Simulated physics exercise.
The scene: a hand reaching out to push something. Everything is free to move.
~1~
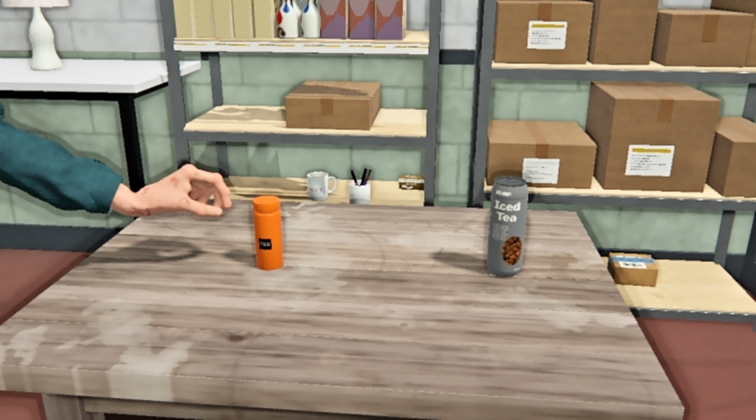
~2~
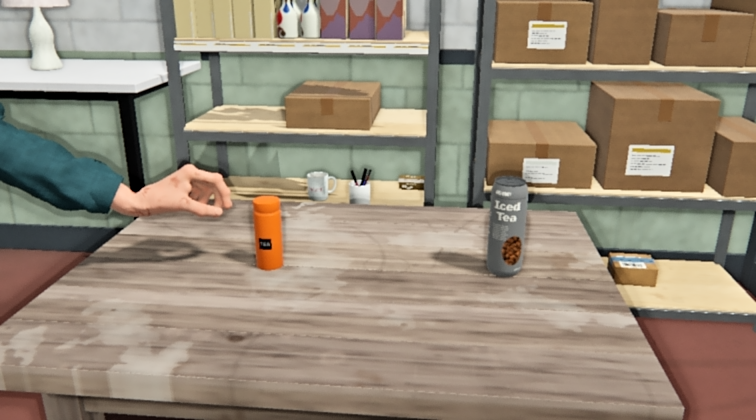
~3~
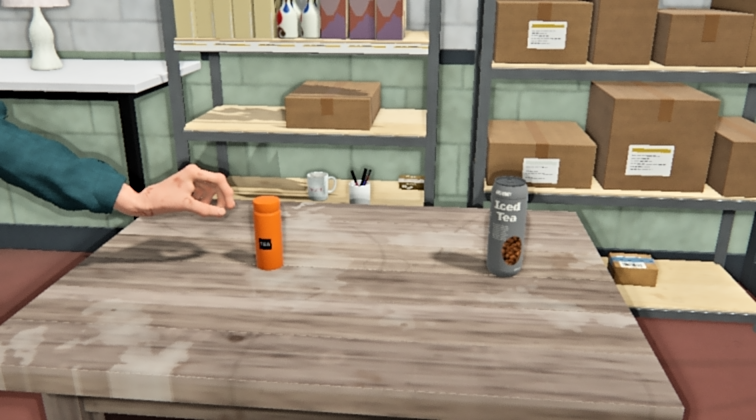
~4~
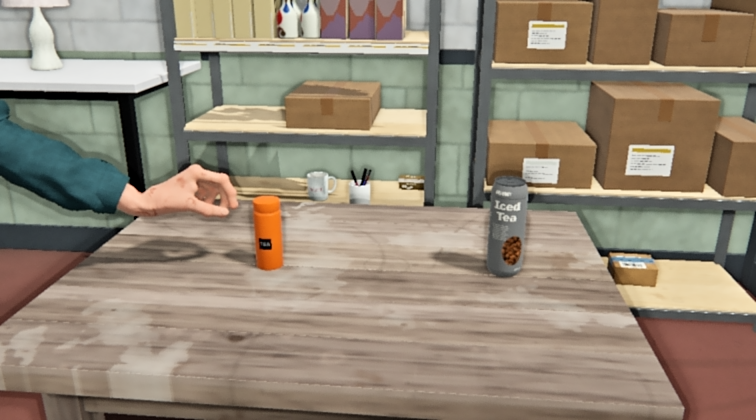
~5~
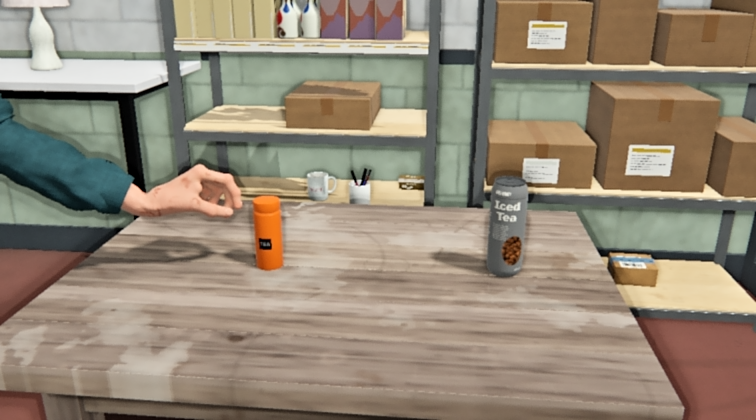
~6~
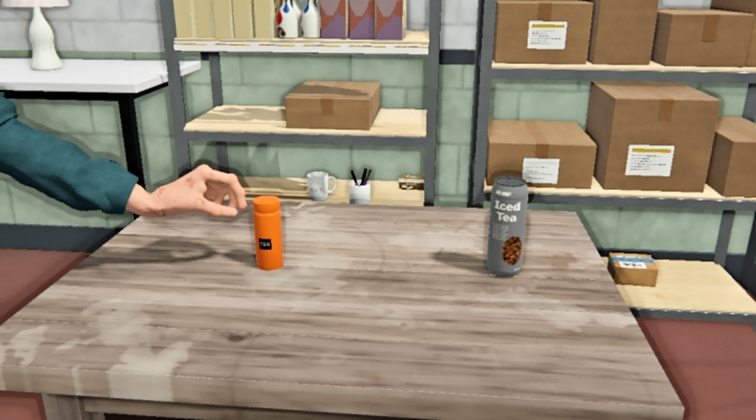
We see an orange shaker and a gray iced tea can standing still on a wooden table, while a hand in a teal sleeve at the left moves slightly rightward, closer to the shaker, with its fingers curled.
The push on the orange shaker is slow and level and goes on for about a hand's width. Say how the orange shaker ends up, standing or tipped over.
The orange shaker topples.
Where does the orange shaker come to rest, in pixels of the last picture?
Around (320, 255).
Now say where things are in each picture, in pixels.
In the first frame, orange shaker (268, 233).
In the second frame, orange shaker (268, 233).
In the third frame, orange shaker (268, 233).
In the fourth frame, orange shaker (268, 233).
In the fifth frame, orange shaker (268, 233).
In the sixth frame, orange shaker (268, 233).
Then, 0.40 s past the last view, orange shaker rocked 9° from its first pose near (273, 232).
Then, 0.80 s past the last view, orange shaker rocked 38° from its first pose near (293, 233).
Then, 0.90 s past the last view, orange shaker rocked 72° from its first pose near (311, 245).
Then, 1.20 s past the last view, orange shaker on its side near (320, 255).
Finally, down or leaning hard on the table, orange shaker. Final places as the last picture's camera would see them, orange shaker near (320, 255).
